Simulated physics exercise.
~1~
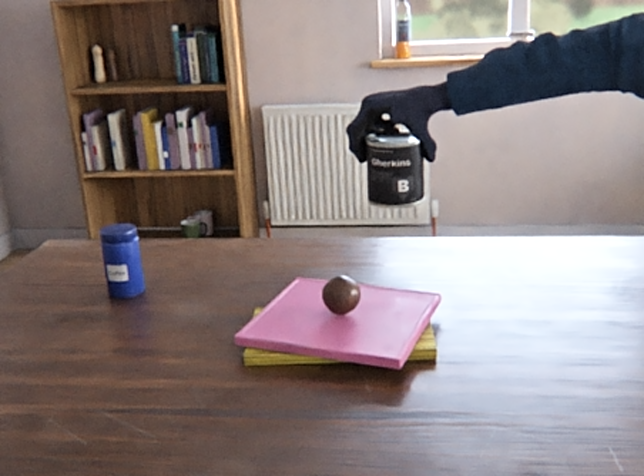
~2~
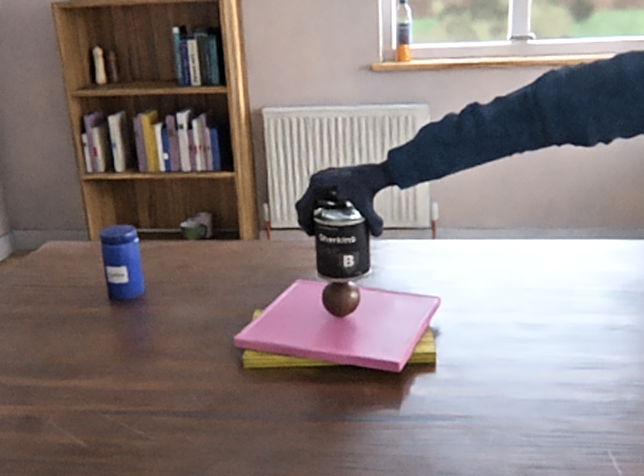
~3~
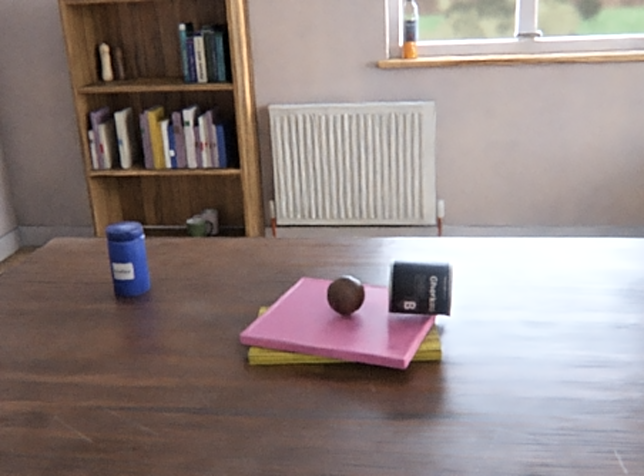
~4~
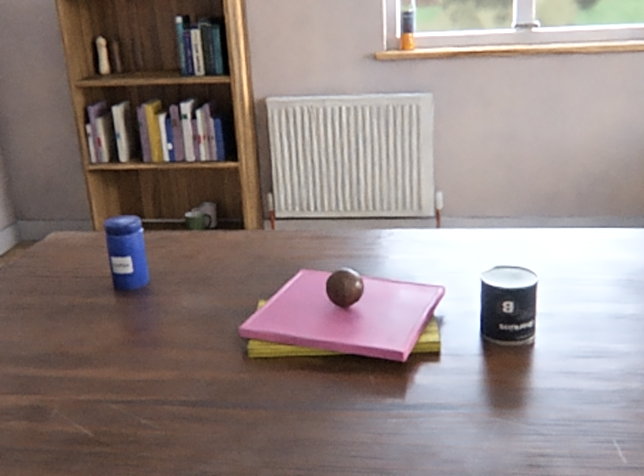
On a wooden table, a gloved hand setting a black pot on a brown ball atop stacked boards, the pot toppling off right.
